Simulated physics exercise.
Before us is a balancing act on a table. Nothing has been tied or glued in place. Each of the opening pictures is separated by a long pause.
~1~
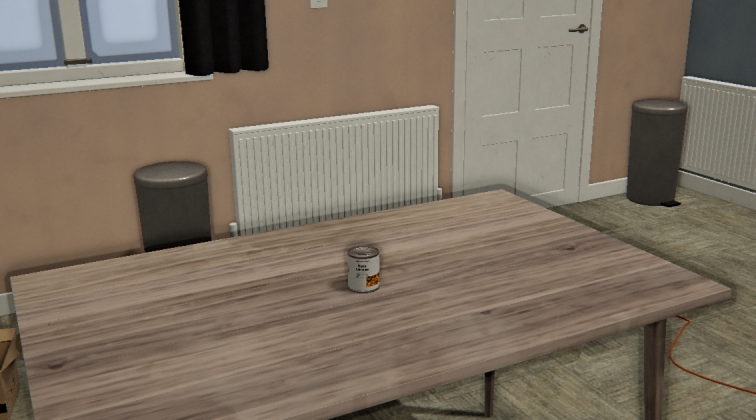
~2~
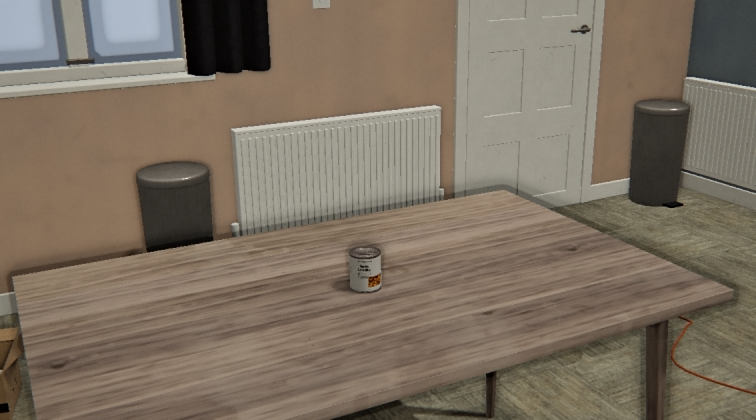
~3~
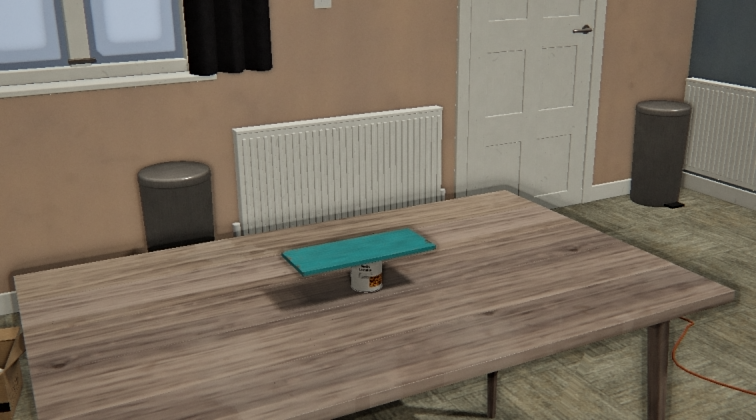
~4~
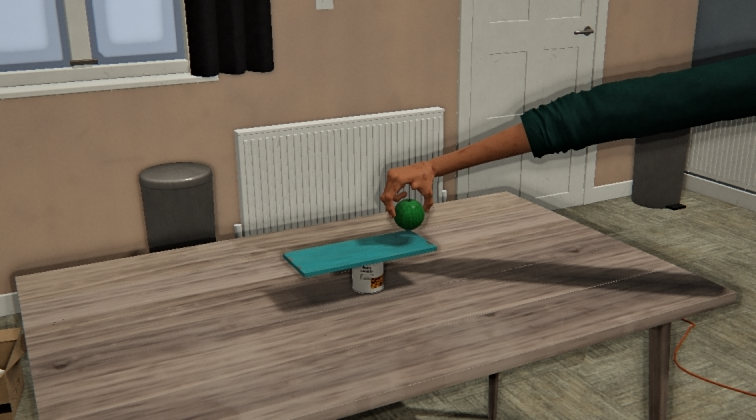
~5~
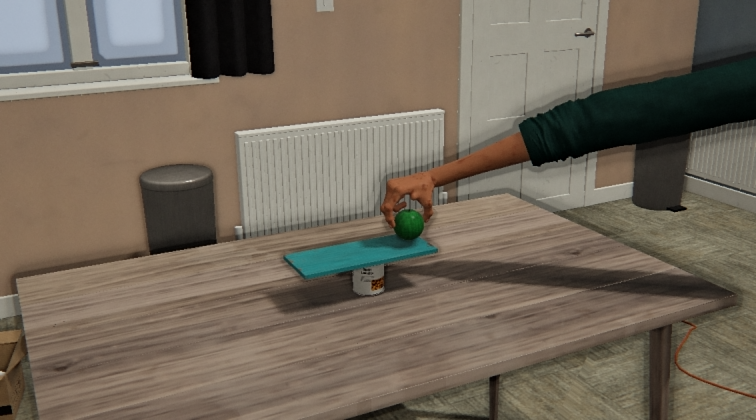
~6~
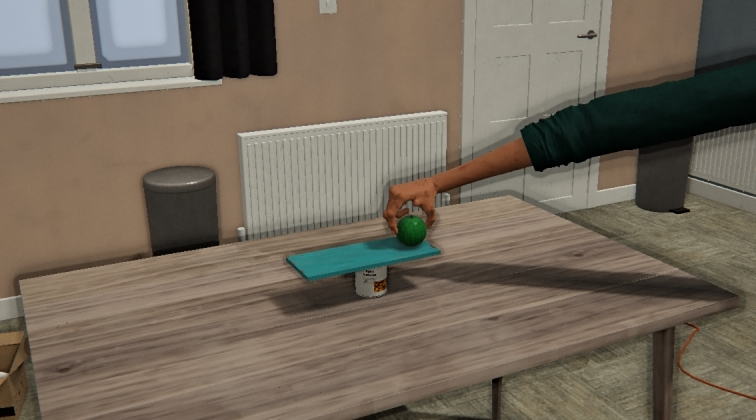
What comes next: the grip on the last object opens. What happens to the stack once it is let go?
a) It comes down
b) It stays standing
b, it stays standing.
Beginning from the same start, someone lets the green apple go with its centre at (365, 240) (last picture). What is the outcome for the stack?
Result: The stack stays stable.
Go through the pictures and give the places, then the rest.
The last thing is not in view yet; white tin (363, 269), in the first picture.
The last thing is not in view yet; white tin (365, 269), in the second picture.
The last thing is not in view yet; white tin (366, 269), in the third picture.
Still above its spot; green apple (409, 214); white tin (368, 271), in the fourth picture.
Still above its spot; green apple (409, 225); white tin (368, 272), in the fifth picture.
Set down, still held; green apple (411, 231); white tin (371, 274), in the sixth picture.
Then, 0.60 s after the last picture, nothing has stirred.
Then, 1.40 s after the last picture, green apple resting near (412, 231).
At rest, all 3 in place. Seen from the same camera at the end, green apple near (412, 231). The stack keeps its balance.
